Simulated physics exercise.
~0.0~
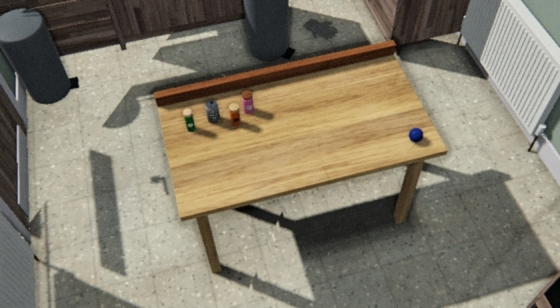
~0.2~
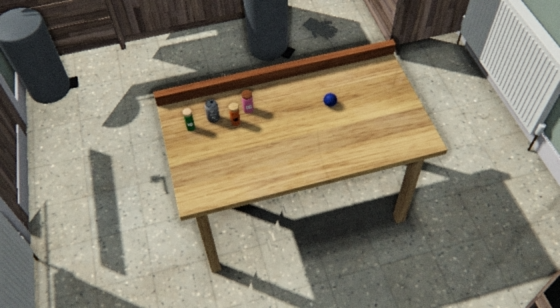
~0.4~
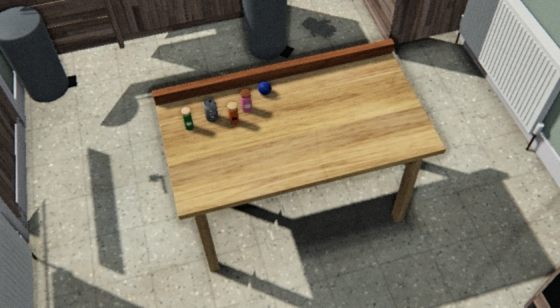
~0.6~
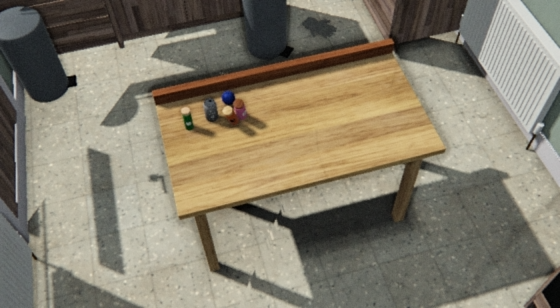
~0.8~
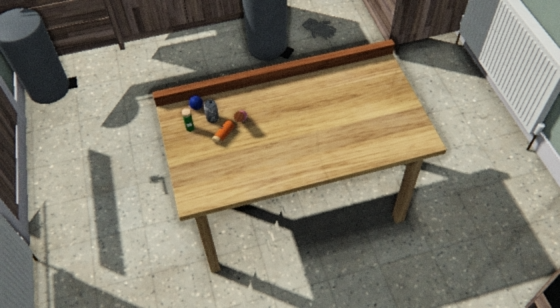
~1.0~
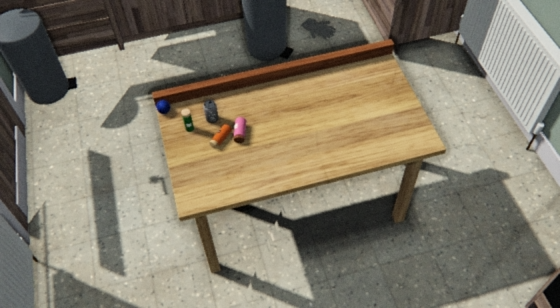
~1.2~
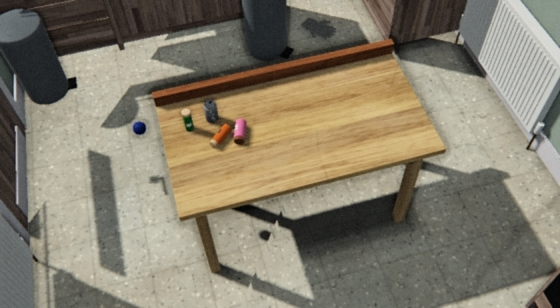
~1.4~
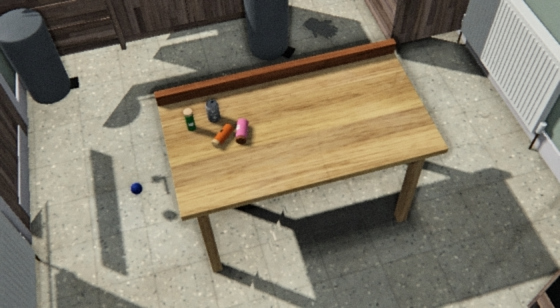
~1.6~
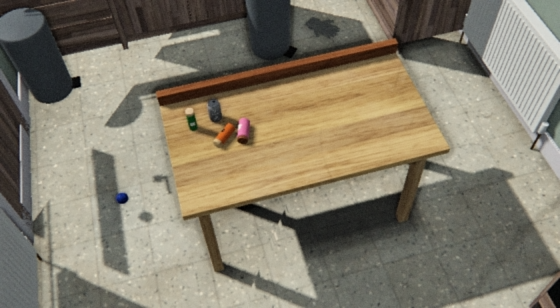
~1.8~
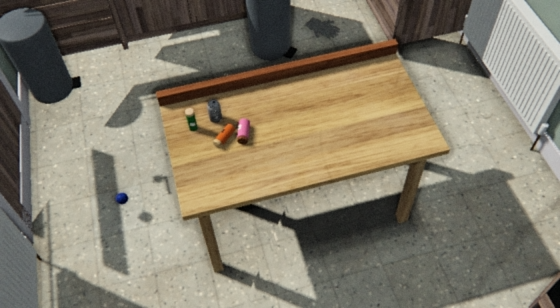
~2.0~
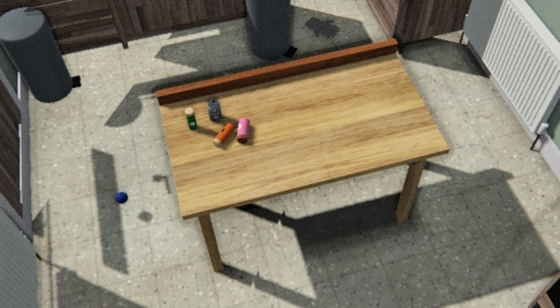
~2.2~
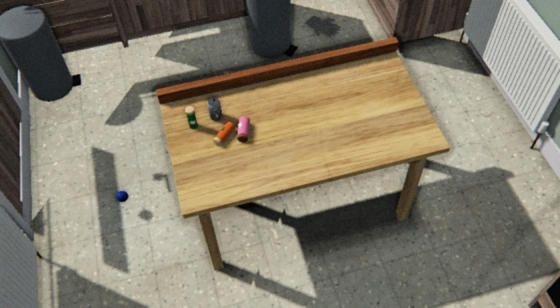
A wooden table with a reddish-brown rail along its far edge stands on a pale tiled floor, seen from above by a slightly swaying camera. Green, grey, orange and pink items stand in a cluster toward the left, and a blue ball is at the right. The ball rolls left across the table toward the rail and reaches the cluster, where the pink and orange shakers tip and fall onto their sides. It continues past the others, drops off the left end and comes to rest on the floor. The green shaker and grey can remain standing.
